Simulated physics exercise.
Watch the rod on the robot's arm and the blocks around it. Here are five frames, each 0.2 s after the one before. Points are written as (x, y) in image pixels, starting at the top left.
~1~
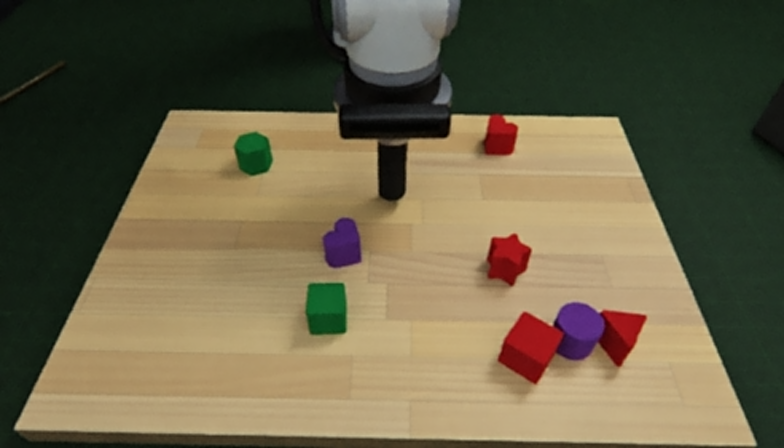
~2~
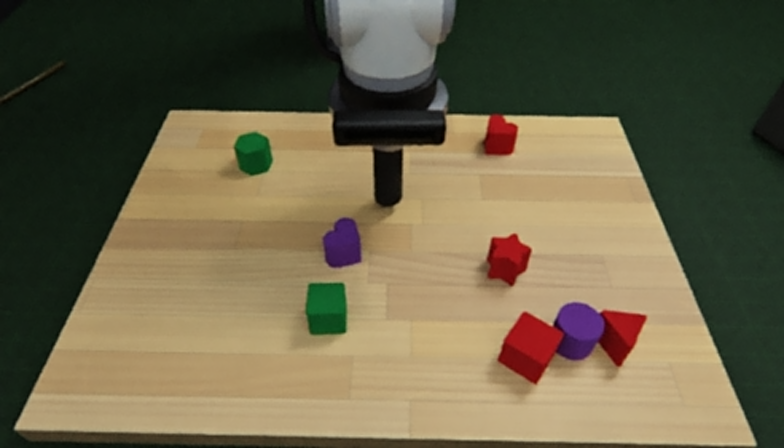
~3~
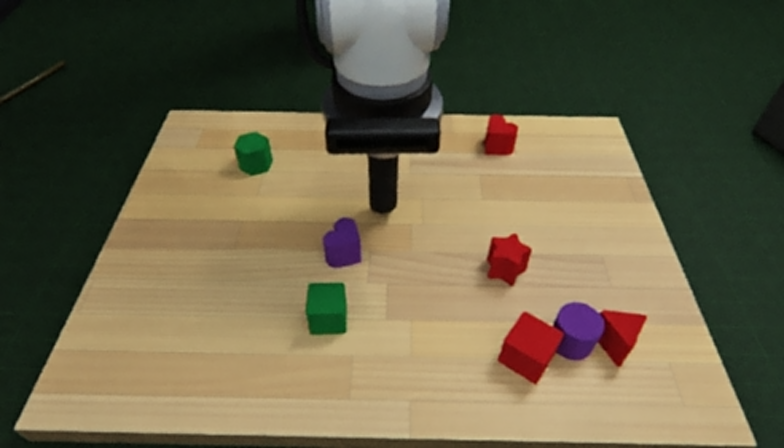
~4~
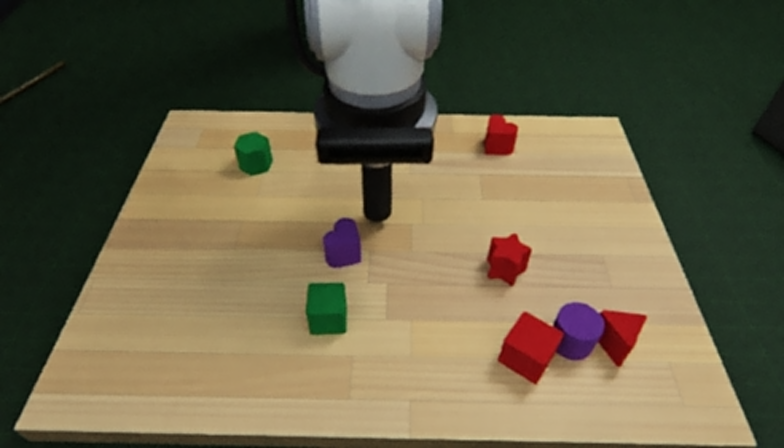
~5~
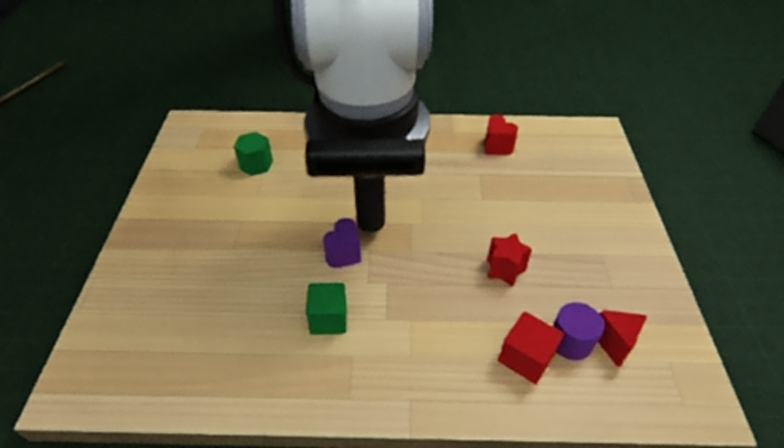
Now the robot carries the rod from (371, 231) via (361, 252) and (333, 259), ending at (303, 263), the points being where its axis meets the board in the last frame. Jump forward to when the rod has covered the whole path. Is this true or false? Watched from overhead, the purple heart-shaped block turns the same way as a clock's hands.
False.
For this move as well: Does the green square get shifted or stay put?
It ends up on the same spot.
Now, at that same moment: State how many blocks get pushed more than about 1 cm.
Once the path ends, one block will have shifted.
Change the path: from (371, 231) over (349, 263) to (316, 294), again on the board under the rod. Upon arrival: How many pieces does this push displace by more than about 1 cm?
My answer is one.
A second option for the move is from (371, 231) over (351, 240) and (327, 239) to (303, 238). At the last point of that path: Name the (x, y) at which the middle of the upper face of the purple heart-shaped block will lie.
Its top middle is near (322, 241).
The first path, step by step. Halfway along, rod at (346, 248); purple heart-shaped block at (316, 245).
At the end, rod at (301, 254); green square in place; purple heart-shaped block at (271, 258), turned 40° anticlockwise.
